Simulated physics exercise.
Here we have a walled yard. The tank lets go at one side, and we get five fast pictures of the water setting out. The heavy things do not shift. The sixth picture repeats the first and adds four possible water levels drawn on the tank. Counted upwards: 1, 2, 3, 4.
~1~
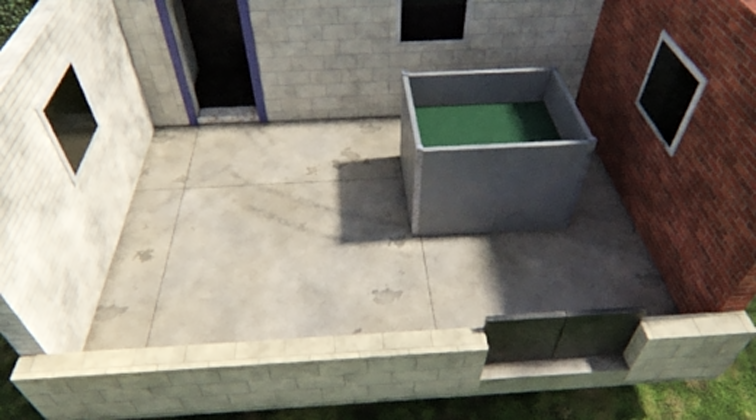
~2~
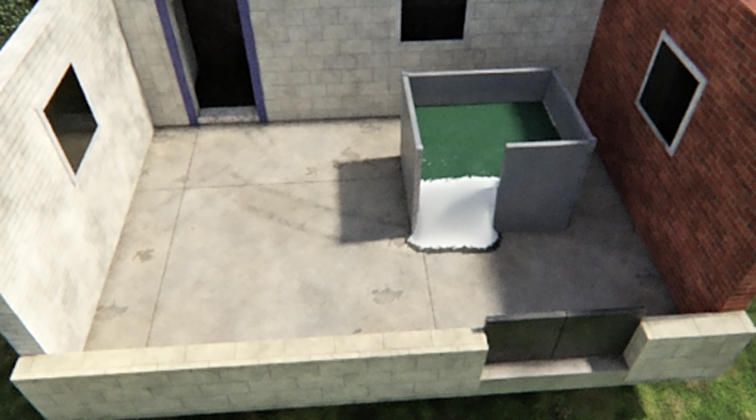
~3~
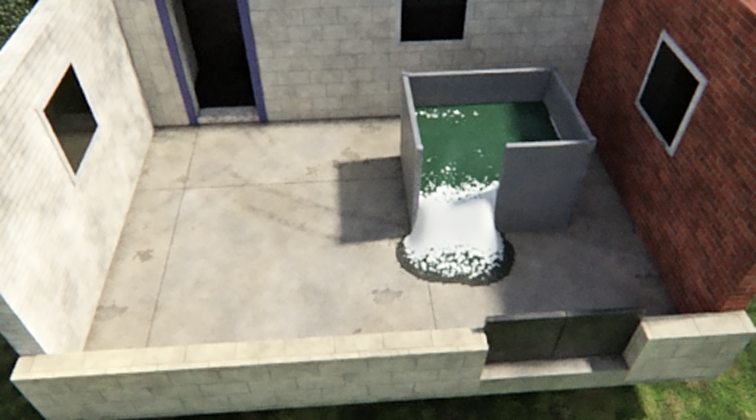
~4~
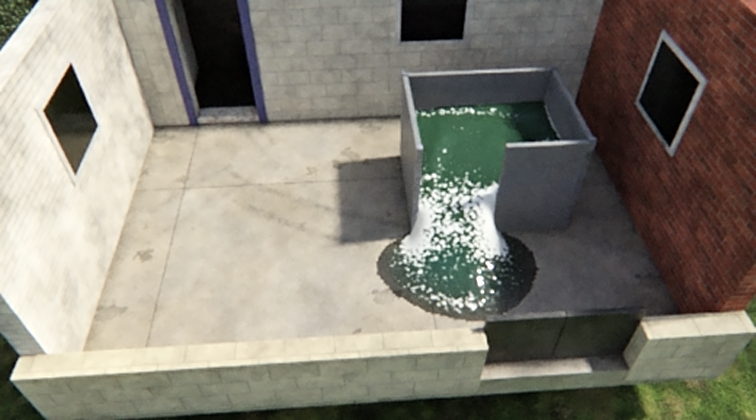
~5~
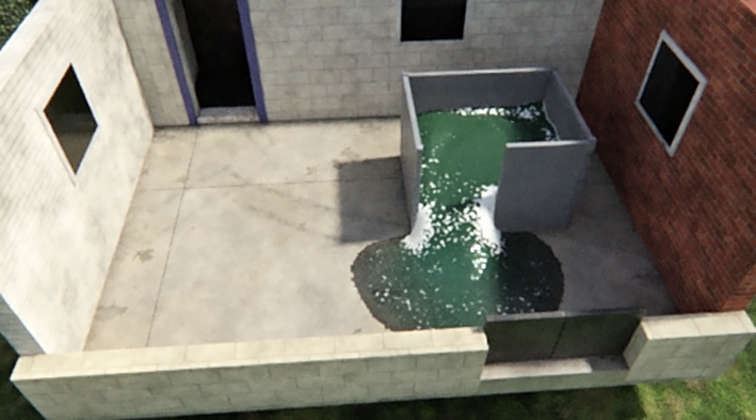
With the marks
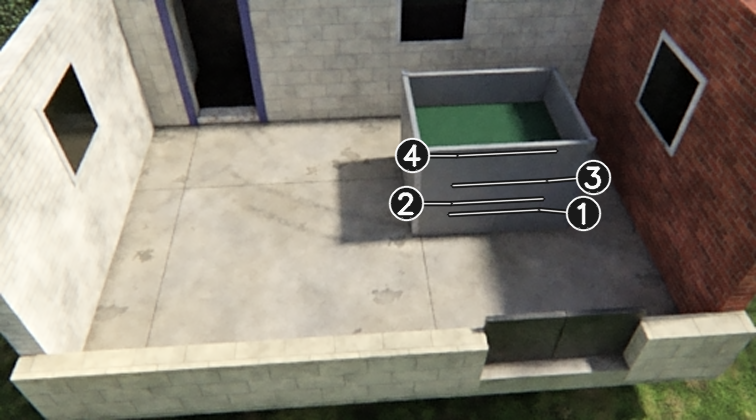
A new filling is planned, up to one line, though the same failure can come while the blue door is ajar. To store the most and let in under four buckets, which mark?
Choose 3.
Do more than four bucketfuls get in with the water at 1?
No.
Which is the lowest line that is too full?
The answer is 4.
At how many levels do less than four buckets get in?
Three of them.
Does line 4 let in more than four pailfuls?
Yes.
On the marked copy, 1 at (494, 212); 2 at (497, 201); 3 at (500, 183); 4 at (506, 153); from the bottom up 1, 2, 3, 4.
Choosing 1, nothing gets over.
Choosing 2, nothing gets over.
Choosing 3, a bucket or two gets in.
Choosing 4, about 12 bucketfuls get in.
